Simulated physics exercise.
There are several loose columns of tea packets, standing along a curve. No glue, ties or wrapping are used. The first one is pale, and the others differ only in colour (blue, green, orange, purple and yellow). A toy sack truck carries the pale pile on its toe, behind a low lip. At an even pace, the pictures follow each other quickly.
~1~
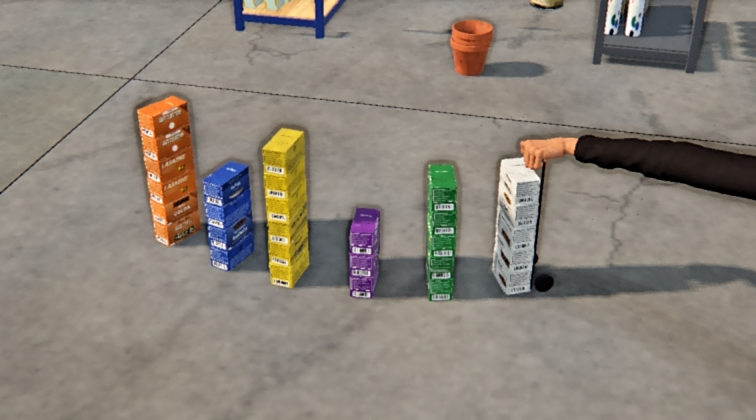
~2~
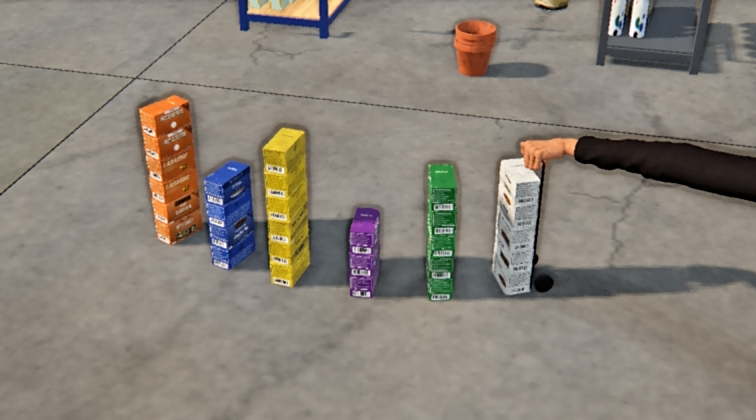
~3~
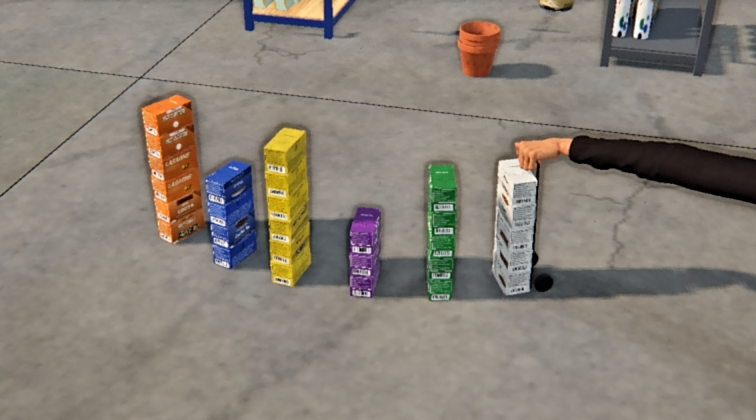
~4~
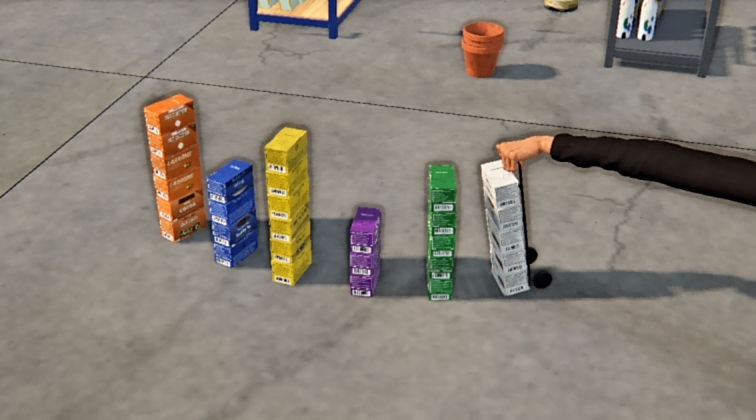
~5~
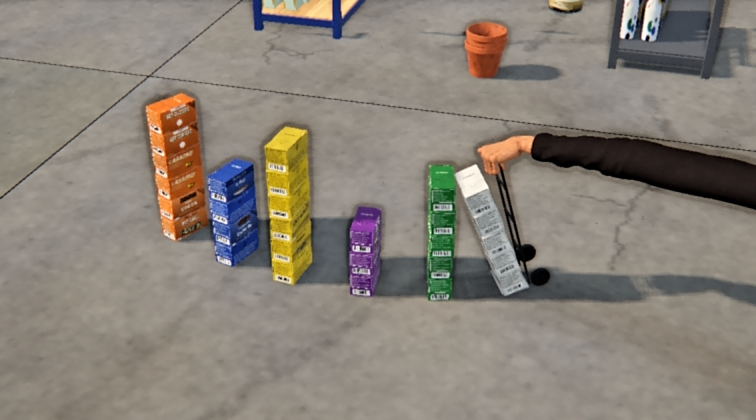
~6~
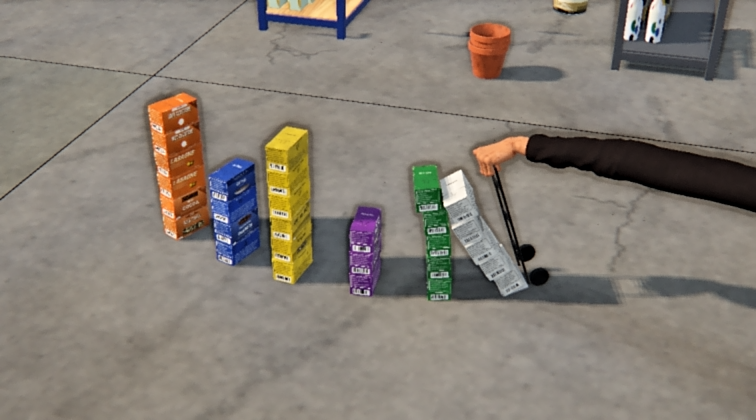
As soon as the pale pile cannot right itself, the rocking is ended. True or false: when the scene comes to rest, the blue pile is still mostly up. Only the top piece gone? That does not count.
False.
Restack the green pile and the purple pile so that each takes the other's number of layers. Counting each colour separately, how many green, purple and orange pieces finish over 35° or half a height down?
By colour, green 3, purple 4, orange 6.
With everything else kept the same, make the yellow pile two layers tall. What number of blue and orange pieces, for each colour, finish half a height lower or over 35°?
Blue: 0; orange: 0.
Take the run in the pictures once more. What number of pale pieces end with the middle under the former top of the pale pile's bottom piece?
The number is 3.
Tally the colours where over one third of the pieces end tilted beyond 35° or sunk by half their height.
The full count is 5.
Soon after the last picture, 5 of the pale pile down; none of the 4 blue packets down (6 of 24 in all colours); top blue packet unmoved; top green packet on its side.
A little later, 5 of the pale pile down; 3 of the 4 blue packets down (15 of 24 in all colours); top blue packet leaning clearly, some two heights lower; top green packet leaning well over, some three heights lower.
At rest, 5 of the pale pile down; 3 of the 4 blue packets down (20 of 24 in all colours); top blue packet on its side; top yellow packet on its side. As the last picture would show them, middles, top blue packet near (153, 234), top yellow packet near (100, 259).
